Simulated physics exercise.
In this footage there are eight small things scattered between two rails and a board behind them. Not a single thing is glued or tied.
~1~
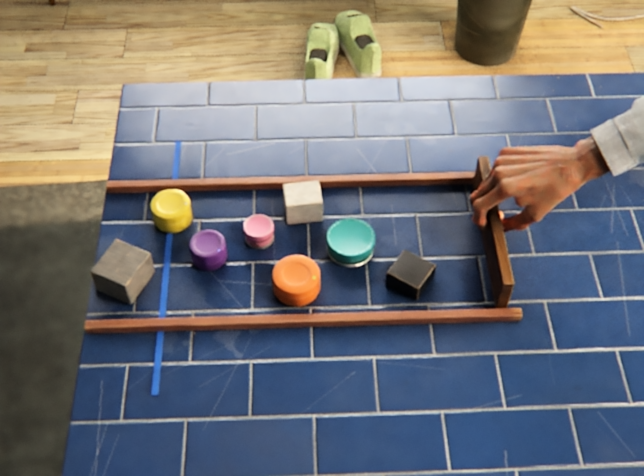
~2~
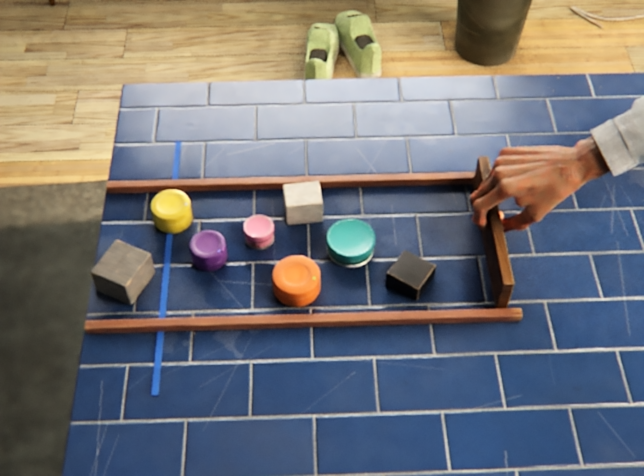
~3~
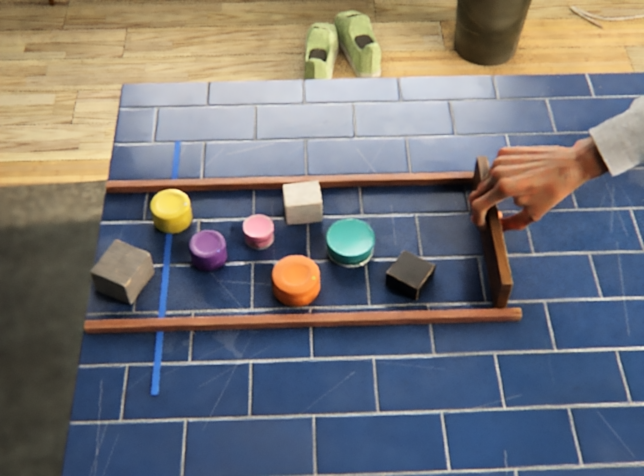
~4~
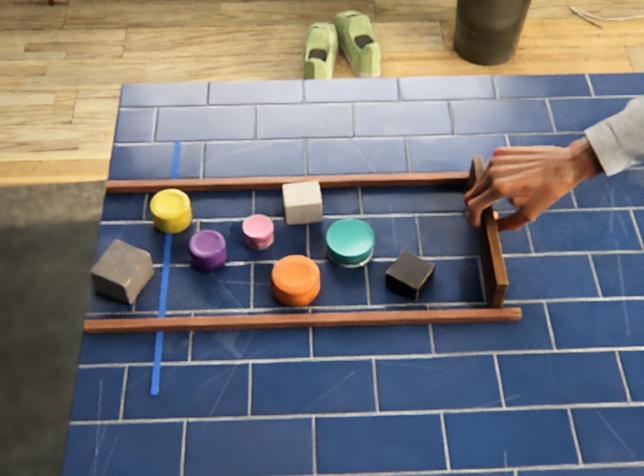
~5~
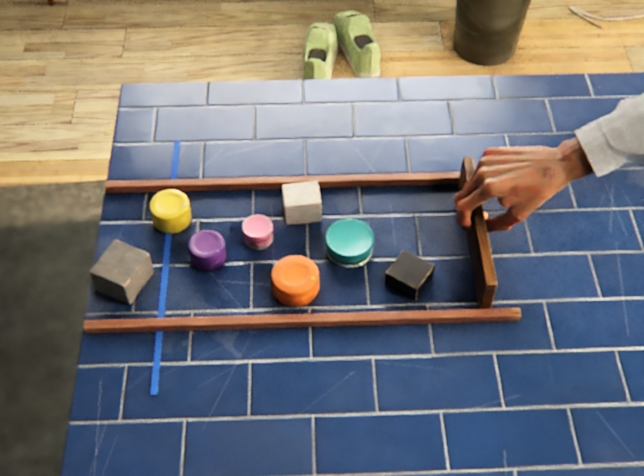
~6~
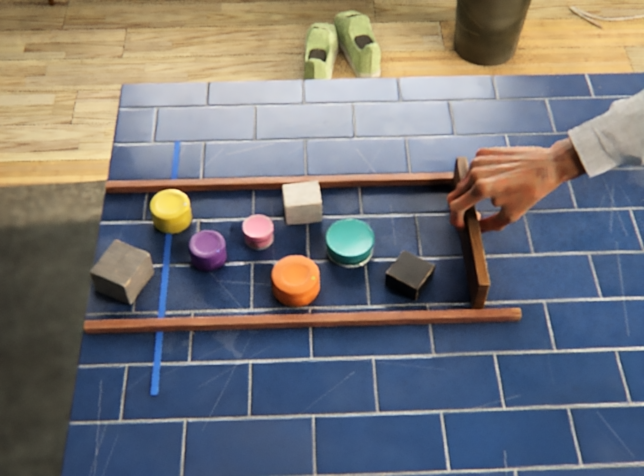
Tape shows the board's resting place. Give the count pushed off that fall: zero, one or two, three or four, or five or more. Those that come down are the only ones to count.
The push is going to knock one or two off the table.
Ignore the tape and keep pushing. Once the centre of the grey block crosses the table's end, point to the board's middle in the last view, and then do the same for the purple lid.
The middle is at (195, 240) when it's the grey block, and at (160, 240) when it's the purple lid.
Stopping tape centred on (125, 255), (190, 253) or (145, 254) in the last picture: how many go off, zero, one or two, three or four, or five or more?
So, one after another, I'd give more than four; either one or two; three to four.
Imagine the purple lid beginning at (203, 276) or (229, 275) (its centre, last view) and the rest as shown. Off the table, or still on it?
Purple lid: Holds firm; holds firm.
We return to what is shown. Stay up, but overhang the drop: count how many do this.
I'd put it at 3.
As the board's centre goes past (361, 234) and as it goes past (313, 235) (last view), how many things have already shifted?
I get 2 at the one place and 5 at the other.
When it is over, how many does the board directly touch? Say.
At rest, 3 are in contact.
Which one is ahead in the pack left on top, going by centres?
The one you want is the purple lid.
A little later, none off yet; grey block at rest near (123, 272); yellow lid at rest near (171, 212); purple lid at rest near (208, 251).
Next, none off yet; grey block moving near (117, 272); yellow lid shifted about its own width near (149, 208); purple lid shifted about its own width near (156, 252).
When it is over, the number that fall off is one or two; down, grey block.
